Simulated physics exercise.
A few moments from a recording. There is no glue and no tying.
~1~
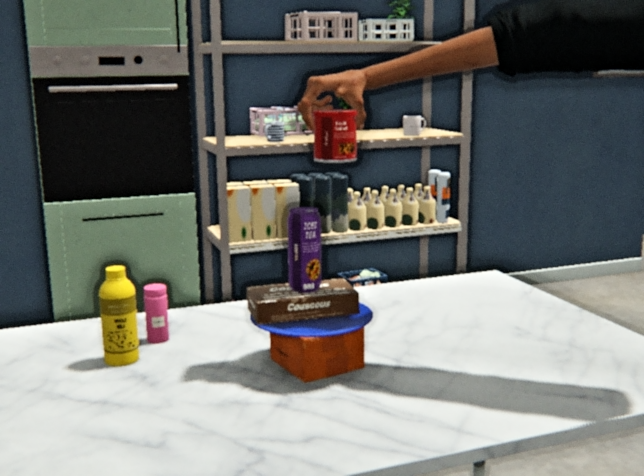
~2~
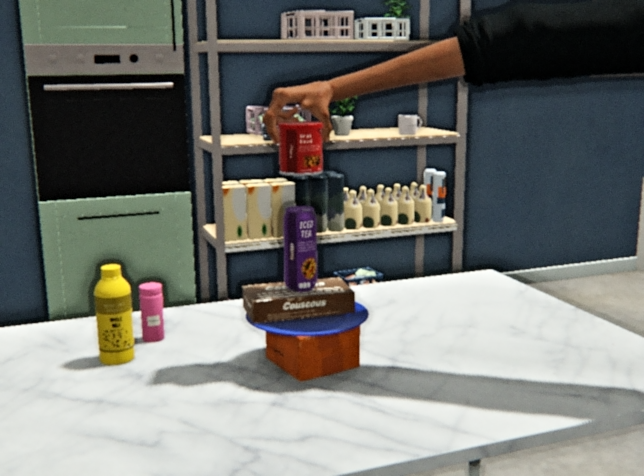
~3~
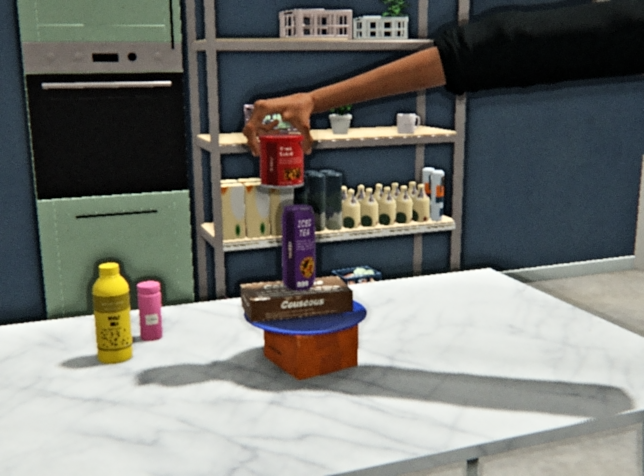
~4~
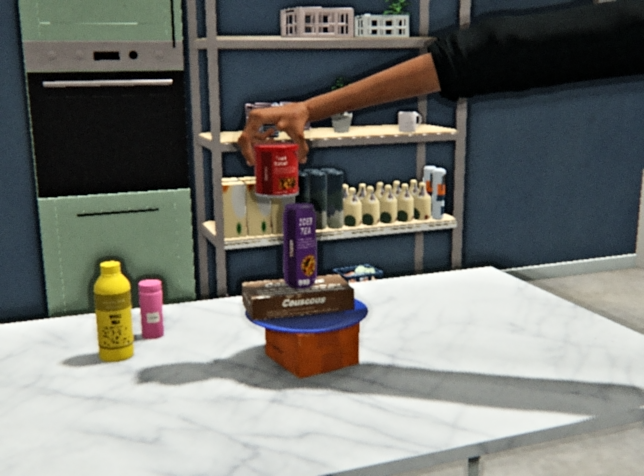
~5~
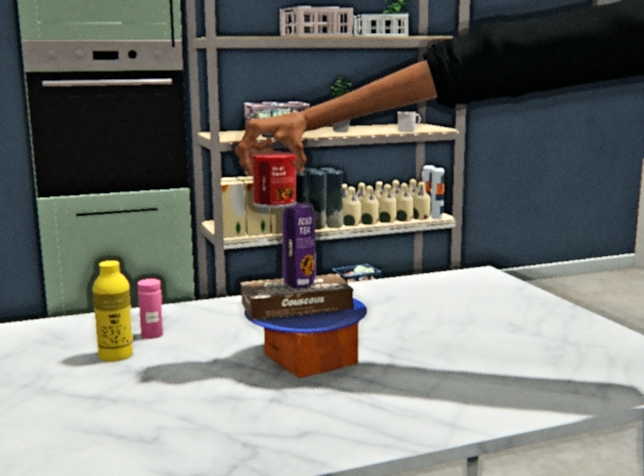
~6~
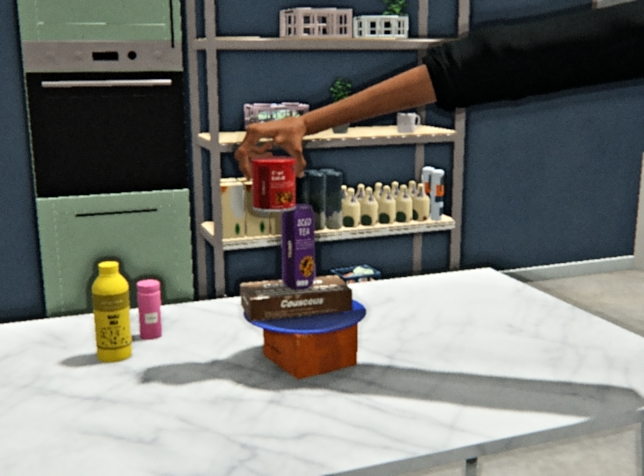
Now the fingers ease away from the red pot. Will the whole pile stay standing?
Watch - something tips or drops.
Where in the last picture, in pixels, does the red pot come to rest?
About (125, 375).
Then, 0.40 s later than the last frame, red pot now fallen.
Then, 0.50 s later than the last frame, things are still on the move.
Then, 1.10 s later than the last frame, nothing new.
When it is over, fallen, red pot; the other 6 as before. End places, in pixels of the last picture, red pot near (125, 375). The pile loses its balance.
